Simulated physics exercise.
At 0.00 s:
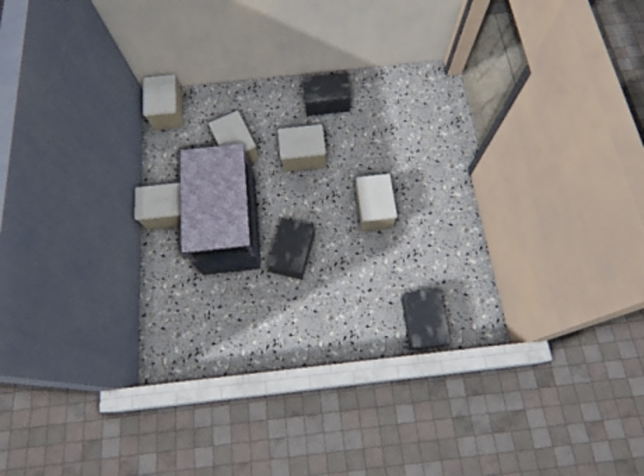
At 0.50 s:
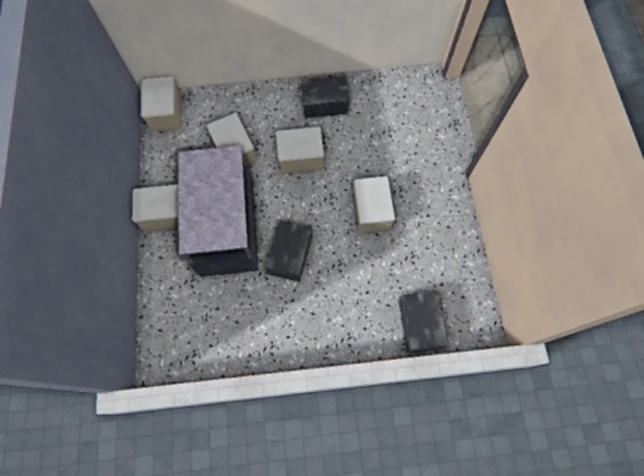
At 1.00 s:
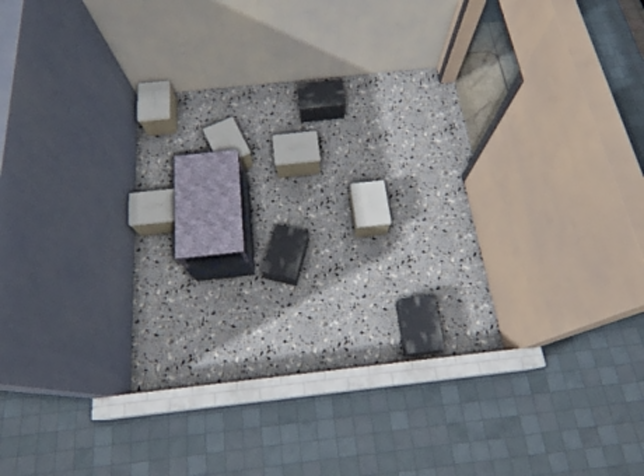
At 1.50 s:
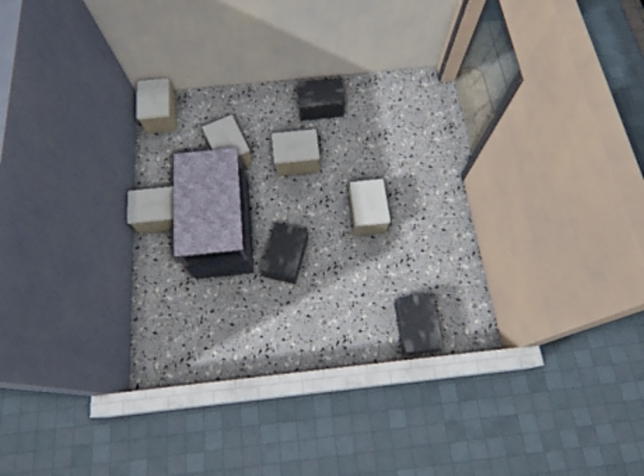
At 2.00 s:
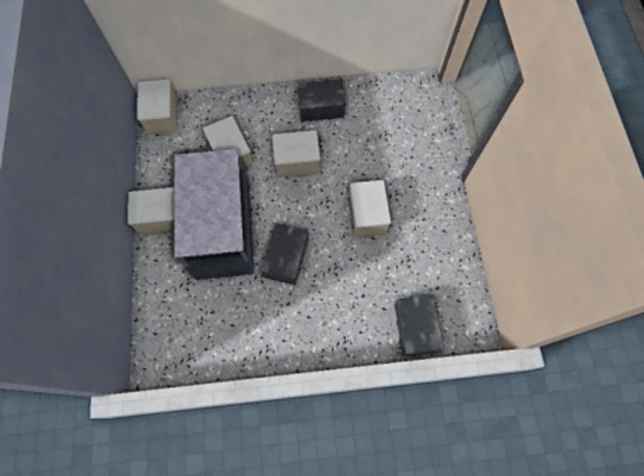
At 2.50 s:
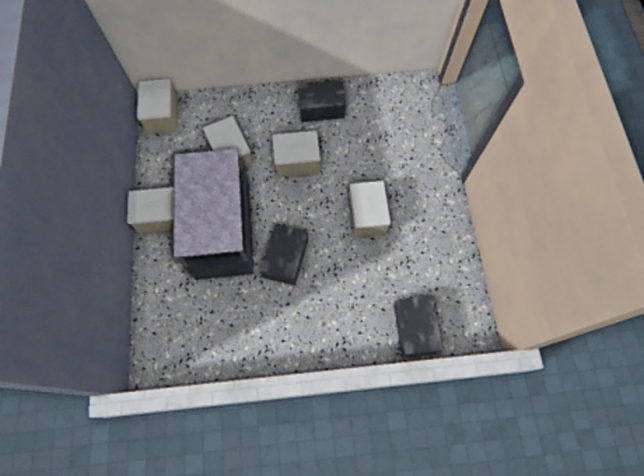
Bluish water spreads over the grey-brown paving outside a roofless room with a speckled grey floor, seen from high above. Pale boxes stand mostly around a purple-topped block on the left, with dark boxes at the back, centre and lower right, between a blue-grey left wall and a tan right wall. The water deepens in colour and shows in the right-hand opening, while the boxes stay still and the camera drifts very slightly.
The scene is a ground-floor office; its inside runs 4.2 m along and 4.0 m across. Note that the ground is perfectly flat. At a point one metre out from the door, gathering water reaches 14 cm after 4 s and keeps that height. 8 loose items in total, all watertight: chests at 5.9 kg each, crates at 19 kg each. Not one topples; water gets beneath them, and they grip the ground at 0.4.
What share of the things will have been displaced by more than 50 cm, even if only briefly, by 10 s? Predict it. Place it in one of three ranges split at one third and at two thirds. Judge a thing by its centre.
Prediction: A middle fraction.
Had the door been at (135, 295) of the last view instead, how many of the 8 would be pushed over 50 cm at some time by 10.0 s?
Result: 3 of them.
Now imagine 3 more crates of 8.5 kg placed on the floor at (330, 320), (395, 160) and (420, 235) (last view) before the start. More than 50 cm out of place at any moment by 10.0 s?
Taking them in order, the first is within that distance, the second is beyond that distance and the third is within that distance.
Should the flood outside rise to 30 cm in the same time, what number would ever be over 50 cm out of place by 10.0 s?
It would come to 8 of them.
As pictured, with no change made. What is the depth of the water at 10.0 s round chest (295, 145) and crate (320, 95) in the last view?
Depth approx. 8 cm / 5 cm.
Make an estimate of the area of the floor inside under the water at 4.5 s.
That flooded area is roughly 3.5 m2.
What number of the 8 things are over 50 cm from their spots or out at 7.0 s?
That would be 3.
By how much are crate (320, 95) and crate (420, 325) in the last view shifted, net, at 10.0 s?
In that order: 10 cm, 0 cm.
After 3.5 s 0 of 8 are over 50 cm from their spots; 0 afloat.
After 4.5 s 0 of 8 are over 50 cm from their spots; 0 afloat.
After 7.0 s 3 of 8 are over 50 cm from their spots; 1 afloat.
After 10.0 s 4 of 8 are over 50 cm from their spots, and 4 have been at some point; 4 afloat.
